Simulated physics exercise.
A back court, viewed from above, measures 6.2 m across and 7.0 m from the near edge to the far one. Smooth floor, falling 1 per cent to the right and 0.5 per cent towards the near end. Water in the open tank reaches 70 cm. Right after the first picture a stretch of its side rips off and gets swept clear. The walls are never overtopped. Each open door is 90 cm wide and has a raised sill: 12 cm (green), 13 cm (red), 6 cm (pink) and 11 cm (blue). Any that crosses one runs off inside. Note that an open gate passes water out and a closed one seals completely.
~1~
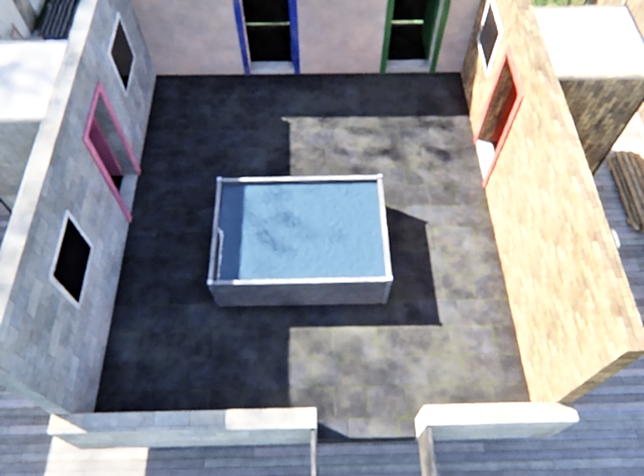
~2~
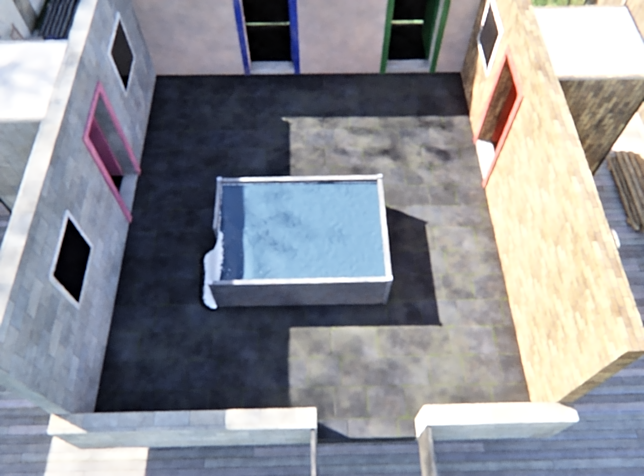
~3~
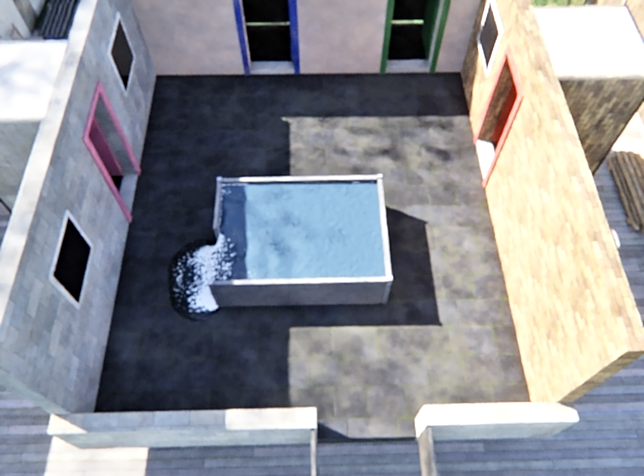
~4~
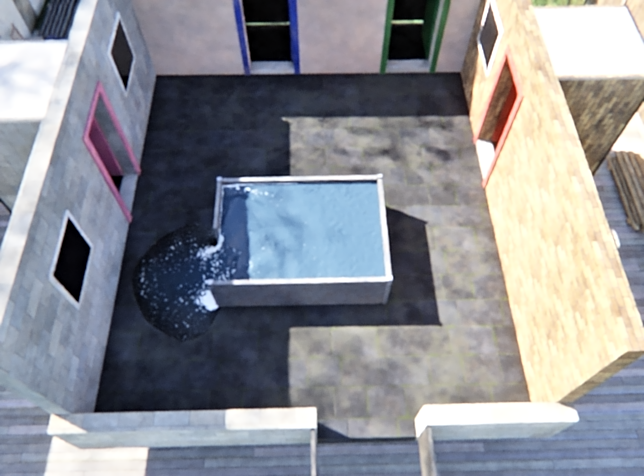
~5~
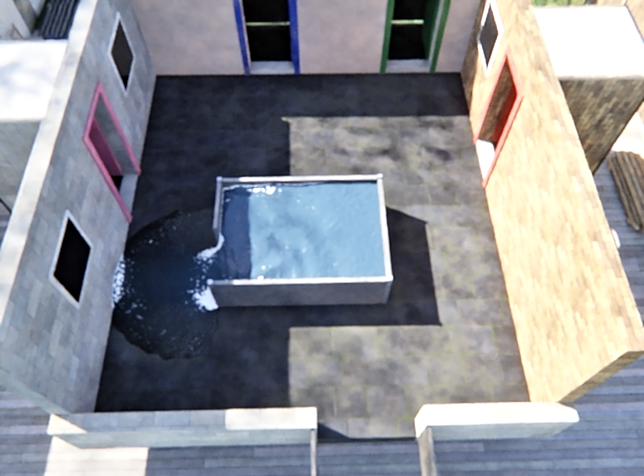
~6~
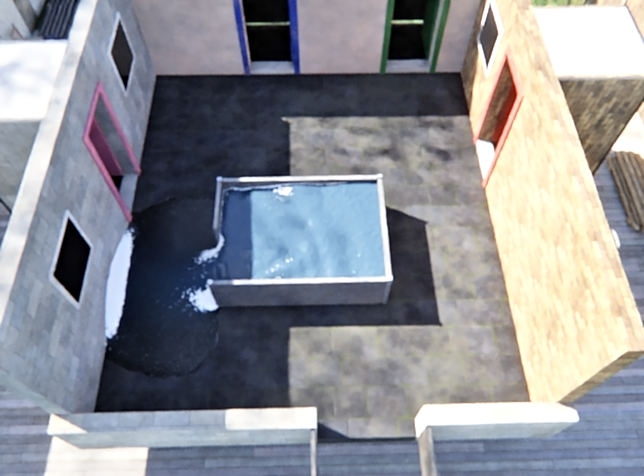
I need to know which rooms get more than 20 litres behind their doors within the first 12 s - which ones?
Here is each one: The green door does not get more than 20 litres; the red door does not get more than 20 litres; the pink door gets more than 20 litres; the blue door does not get more than 20 litres.
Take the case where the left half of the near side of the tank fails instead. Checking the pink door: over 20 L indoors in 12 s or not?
Then: Pink not over.
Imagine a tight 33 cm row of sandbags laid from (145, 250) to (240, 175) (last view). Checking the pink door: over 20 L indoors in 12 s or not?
Then the pink door stays short of the limit.
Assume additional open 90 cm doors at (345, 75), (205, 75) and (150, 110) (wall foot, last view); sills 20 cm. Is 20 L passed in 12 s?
In sequence the answers are less than that, less than that and less than that.
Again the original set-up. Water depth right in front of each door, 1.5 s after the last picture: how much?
Depths in centimetres - green: 0, red: 0, pink: 12, blue: 0.
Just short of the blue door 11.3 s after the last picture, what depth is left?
It's some 4.0 centimetres deep.
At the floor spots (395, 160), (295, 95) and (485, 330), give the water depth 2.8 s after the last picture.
0, 1, 0 cm.
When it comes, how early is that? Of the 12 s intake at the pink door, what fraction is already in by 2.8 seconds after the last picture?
Estimate: Around 70 per cent.
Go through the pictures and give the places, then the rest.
In the first picture, still water, 70 cm deep, in the open tank at (300, 229).
In the second picture, the front is at (207, 305), 0.5 m from the gap at (220, 269); 0.2 m2 of floor is under water; 70 cm left at the back of the open tank.
In the third picture, water pours out at (221, 271) and has run 0.8 m, to (178, 259); typically 11 cm deep outside, 70 cm at the open tank's back.
In the fourth picture, water pours out at (221, 272) and has run 1.4 m, to (139, 272); typically 7 cm deep outside, 70 cm at the open tank's back.
In the fifth picture, the front is at (113, 314), 1.8 m from the gap at (221, 272); 3.1 m2 of floor is under water; 70 cm left at the back of the open tank.
In the sixth picture, the front is at (106, 351), 2.0 m from the gap at (221, 271); 3.9 m2 of floor is under water; 70 cm left at the back of the open tank.
Then, 0.7 s after the last picture water covers 15 % of the floor and is deepest (42 cm) near (130, 286); green door not reached, red door not reached, pink door 11 cm at the sill, 1 L in, blue door not reached.
Then, 1.5 s after the last picture water covers 25 % of the floor and is deepest (42 cm) near (95, 412); green door not reached, red door not reached, pink door 12 cm at the sill, 10 L in, blue door not reached.
Then, 2.8 s after the last picture water covers 55 % of the floor and is deepest (32 cm) near (93, 425); green door not reached, red door not reached, pink door 9 cm at the sill, 27 L in, blue door 9 cm at the sill, 0 L in.
Then, 6.3 s after the last picture water covers 90 % of the floor and is deepest (20 cm) near (507, 321); green door 3 cm at the sill, 0 L in, red door 7 cm at the sill, 0 L in, pink door 6 cm at the sill, 39 L in, blue door 7 cm at the sill, 0 L in.
Then, 11.3 s after the last picture water covers 100 % of the floor and is deepest (12 cm) near (473, 158); green door 11 cm at the sill, 0 L in, red door 12 cm at the sill, 3 L in, pink door 3 cm at the sill, 39 L in, blue door 4 cm at the sill, 0 L in.
